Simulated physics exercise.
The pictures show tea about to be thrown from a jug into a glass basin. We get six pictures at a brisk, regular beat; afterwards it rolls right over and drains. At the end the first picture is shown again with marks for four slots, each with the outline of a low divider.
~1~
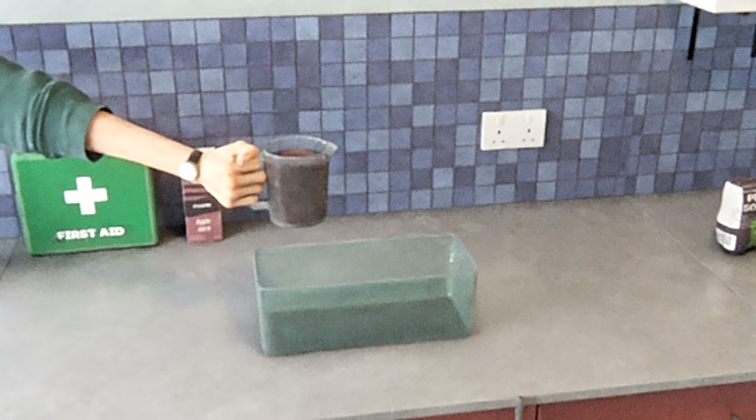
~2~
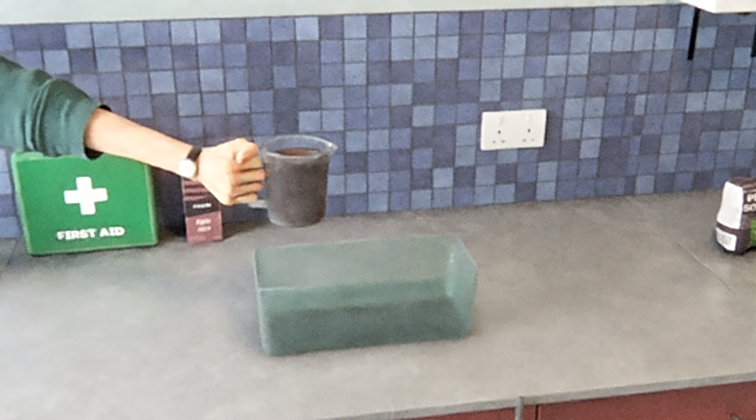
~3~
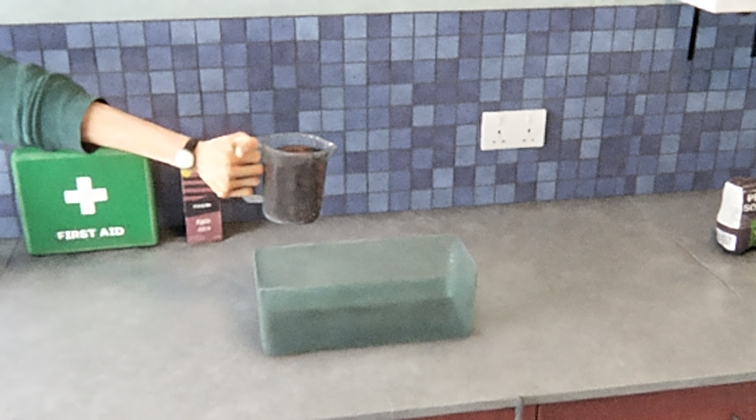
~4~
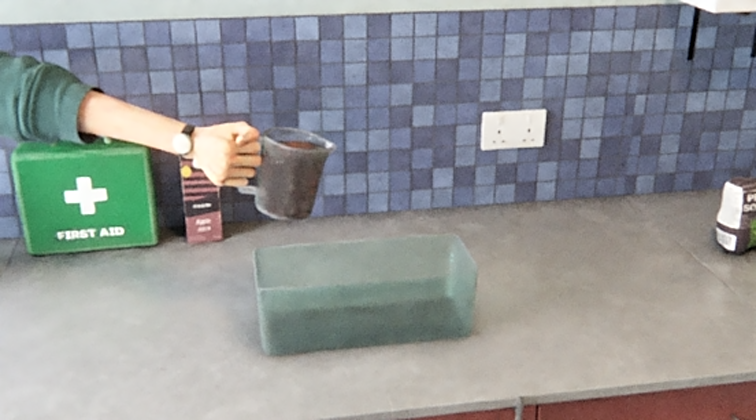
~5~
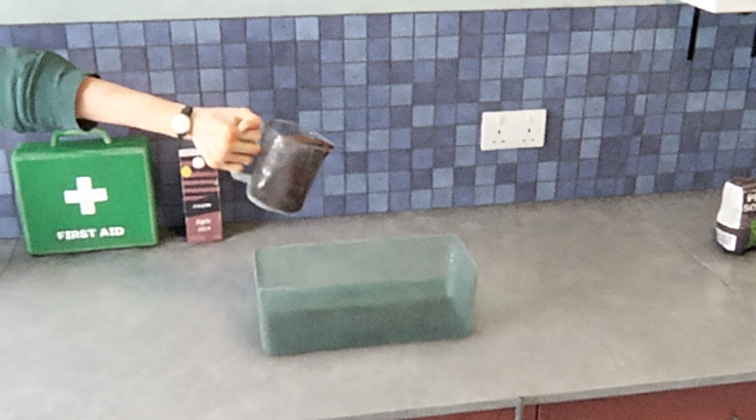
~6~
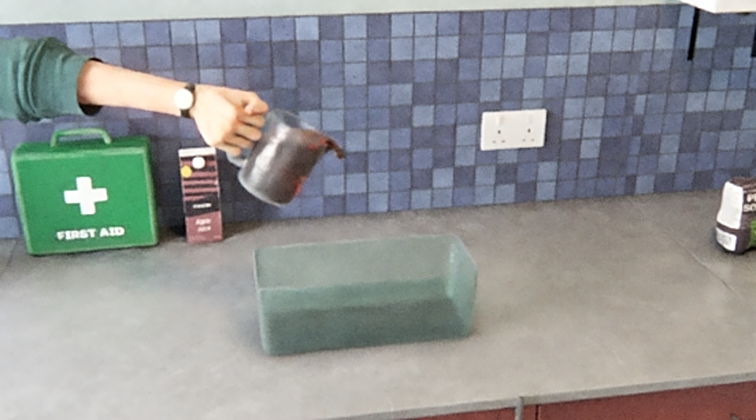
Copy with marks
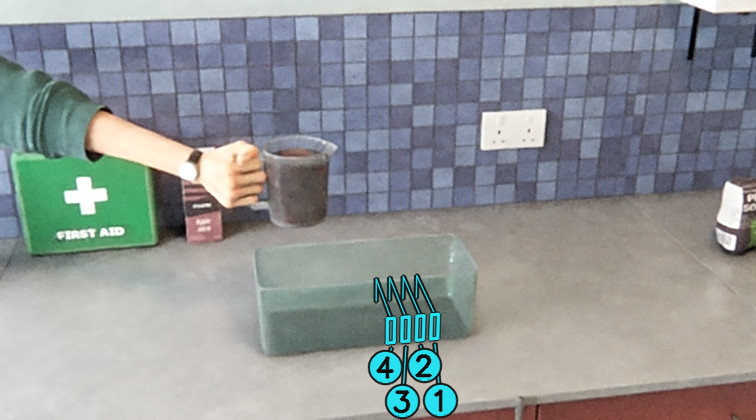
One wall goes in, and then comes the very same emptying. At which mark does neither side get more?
Place 2.
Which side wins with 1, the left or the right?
The left side.
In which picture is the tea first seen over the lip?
Picture 6.
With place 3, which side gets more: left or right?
The right side.
On the marked copy, 1 at (434, 343); 2 at (420, 345); 3 at (405, 346); 4 at (391, 348).
With 1, about 89 % ends left of the wall and 7 % right of it; 4 % is lost outside.
With 2, about 51 % ends left of the wall and 47 % right of it.
With 3, about 14 % ends left of the wall and 84 % right of it.
With 4, about 6 % ends left of the wall and 92 % right of it.
